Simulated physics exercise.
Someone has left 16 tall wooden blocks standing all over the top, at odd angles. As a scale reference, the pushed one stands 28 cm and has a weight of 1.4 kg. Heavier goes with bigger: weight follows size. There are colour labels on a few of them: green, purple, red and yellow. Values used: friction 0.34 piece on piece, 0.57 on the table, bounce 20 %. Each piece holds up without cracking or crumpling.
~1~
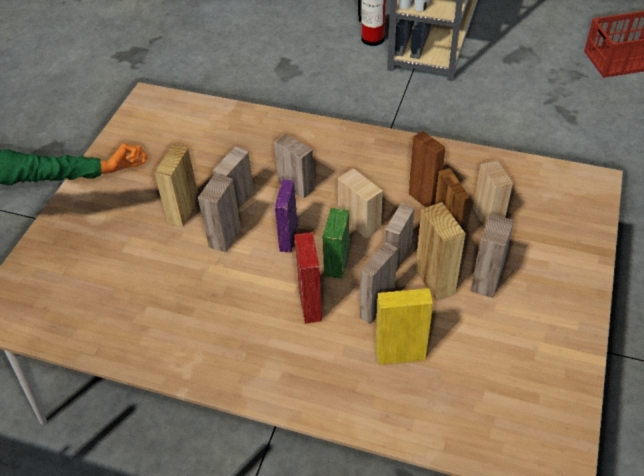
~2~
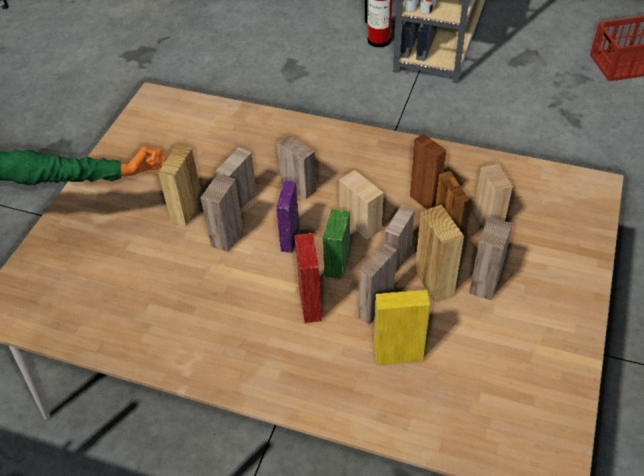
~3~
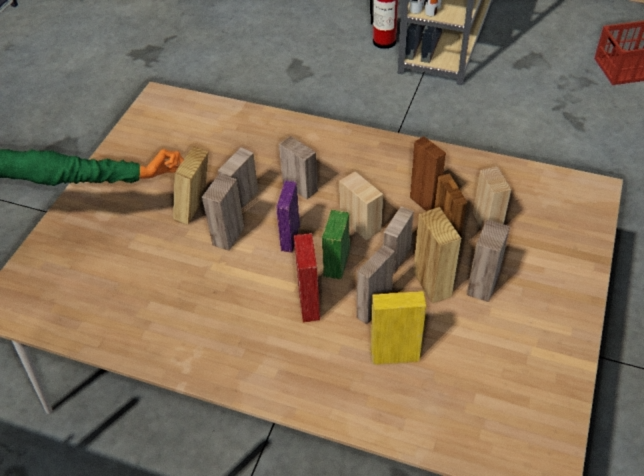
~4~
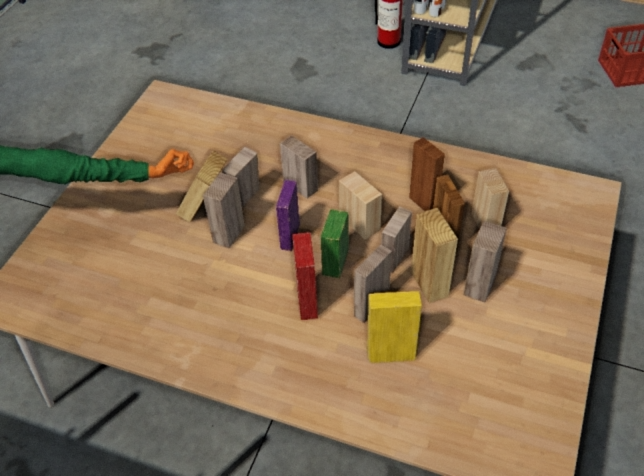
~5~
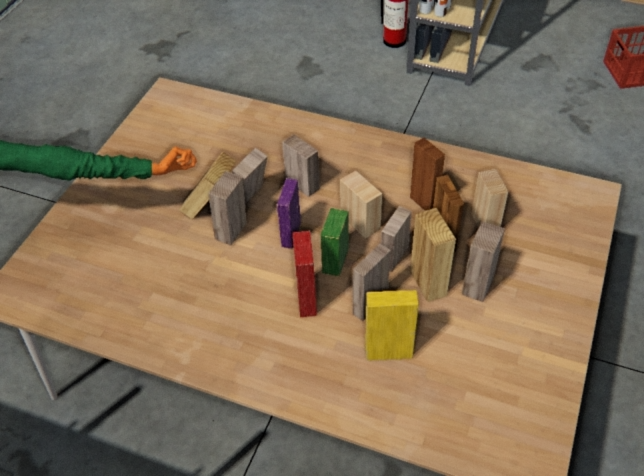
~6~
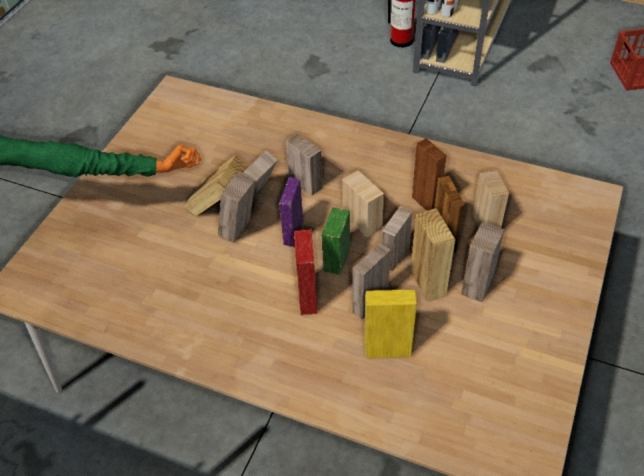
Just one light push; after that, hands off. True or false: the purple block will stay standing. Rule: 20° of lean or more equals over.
False.
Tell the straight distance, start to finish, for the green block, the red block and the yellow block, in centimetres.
Start to finish, close to green 10, red 0, yellow 0 centimetres.
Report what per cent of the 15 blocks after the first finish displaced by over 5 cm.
Shifted fraction is 25 per cent.
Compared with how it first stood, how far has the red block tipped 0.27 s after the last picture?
Near 0 degrees from where it started.
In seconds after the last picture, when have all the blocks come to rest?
Around 1.0 seconds.
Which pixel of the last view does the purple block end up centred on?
Somewhere close to (334, 231), I'd say.
Then, 0.15 s later than the last frame, 2 of the 15 other blocks over; purple block unmoved.
Then, 0.27 s later than the last frame, 2 of the 15 other blocks over; purple block tilted 18°.
Then, 0.51 s later than the last frame, 4 of the 15 other blocks over; purple block tilted 60°; green block tilted 51°.
When it is over, 4 of the 15 other blocks over; purple block tilted 65°; green block tilted 67°; red block unmoved. Eleven left standing. In pixels of the last frame, middles, purple block near (334, 230), green block near (367, 253).
